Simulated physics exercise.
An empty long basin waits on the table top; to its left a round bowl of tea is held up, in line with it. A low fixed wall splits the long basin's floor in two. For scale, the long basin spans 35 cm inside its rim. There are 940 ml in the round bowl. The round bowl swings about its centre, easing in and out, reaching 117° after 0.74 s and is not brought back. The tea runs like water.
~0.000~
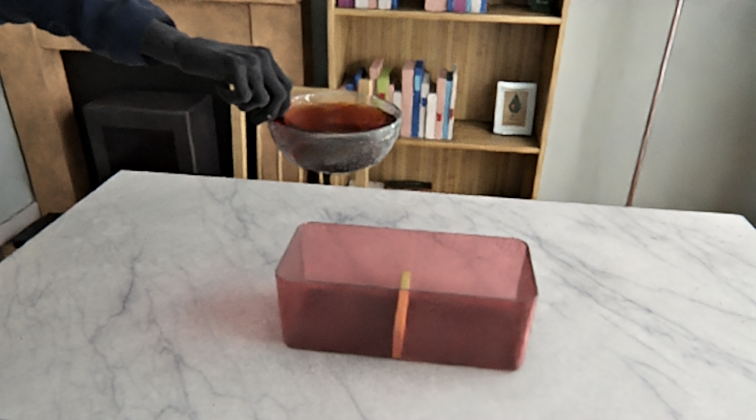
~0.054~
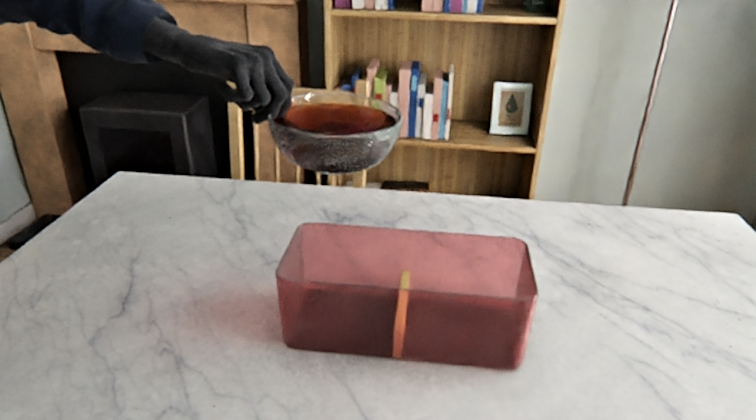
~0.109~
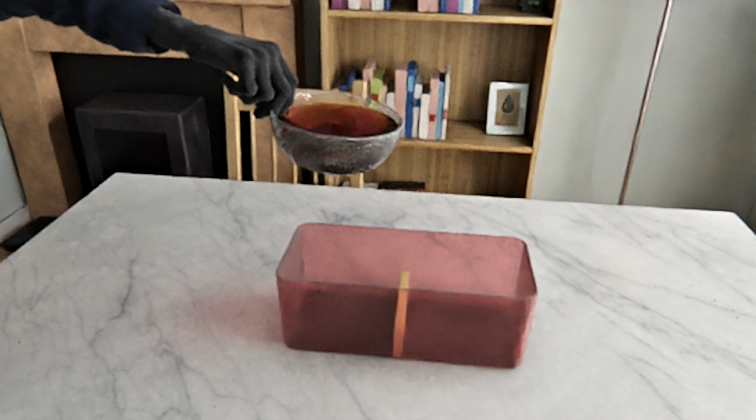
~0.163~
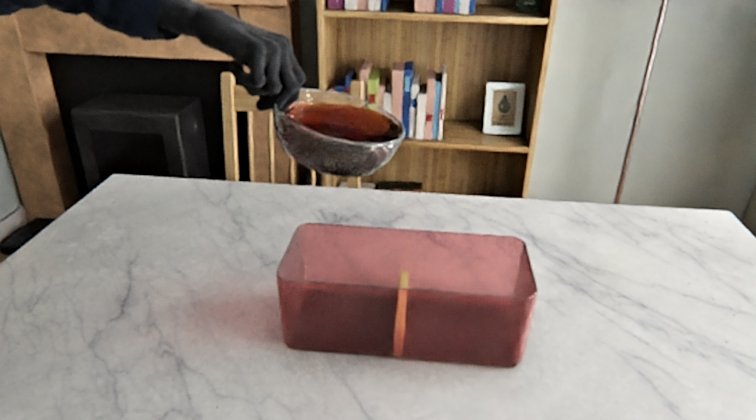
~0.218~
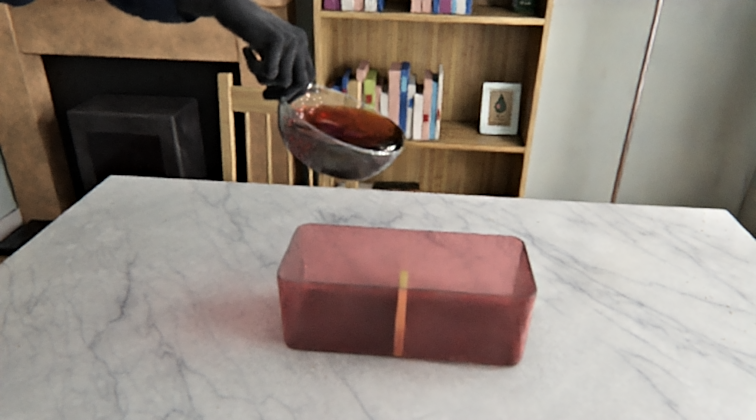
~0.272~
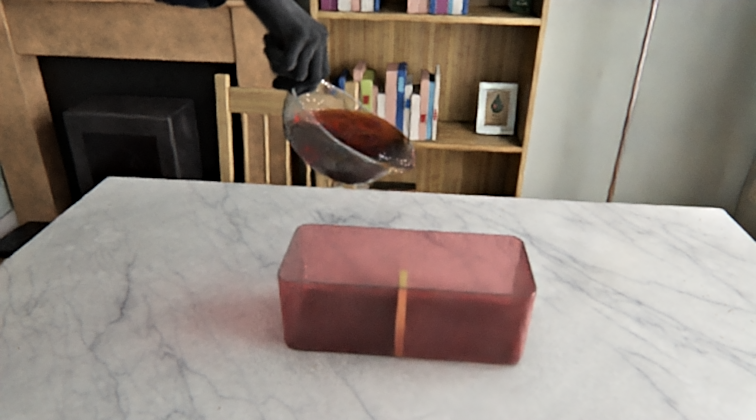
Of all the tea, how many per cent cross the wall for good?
Roughly 75 per cent is past the wall.
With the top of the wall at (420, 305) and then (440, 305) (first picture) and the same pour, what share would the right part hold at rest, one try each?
In turn about 60 and 40 per cent.
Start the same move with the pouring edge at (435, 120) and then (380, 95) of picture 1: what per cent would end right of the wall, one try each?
First 80, then 70 per cent.
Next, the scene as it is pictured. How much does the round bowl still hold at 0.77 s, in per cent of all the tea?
About 0 per cent.
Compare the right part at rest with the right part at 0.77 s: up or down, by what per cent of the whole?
It goes up by about 3.
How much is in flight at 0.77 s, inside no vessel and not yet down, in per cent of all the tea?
Some 8 per cent.
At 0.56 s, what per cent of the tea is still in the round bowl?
About 5 per cent.
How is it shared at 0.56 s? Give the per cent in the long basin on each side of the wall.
Some 0 per cent left and 58 right.
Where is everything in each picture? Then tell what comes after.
It leans 0°; its right rim is at (401, 118); the tea meets the walls at (275, 115) and (399, 123); the long basin's rim runs from (288, 248) to (532, 269); the wall's top is at (402, 299), in the first frame.
It leans 2°; its right rim is at (401, 120); the tea meets the walls at (275, 115) and (399, 124), in the second frame.
It leans 6°; its right rim is at (402, 126); the tea meets the walls at (277, 114) and (400, 127), in the third frame.
It leans 13°; its right rim is at (403, 134); the tea meets the walls at (280, 114) and (402, 130), in the fourth frame.
It leans 23°; its right rim is at (403, 146); the tea meets the walls at (284, 114) and (403, 138); 3 per cent is over the edge, in the fifth frame.
It leans 35°; its right rim is at (400, 158); the tea meets the walls at (288, 118) and (391, 141); 12 per cent is over the edge, in the sixth frame.
By 0.56 s the tilt is 101° and 5 per cent is still to pour, 0 is left of the wall and 58 right of it.
By 0.77 s the tilt is 117° and 0 per cent is still to pour, 20 is left of the wall and 71 right of it.
By 1.00 s the tilt is 117° and 0 per cent is still to pour, 23 is left of the wall and 75 right of it.
By 1.24 s the tilt is 117° and 0 per cent is still to pour, 23 is left of the wall and 75 right of it.
At rest 23 per cent lies left of the wall, 75 right of it and 2 outside.
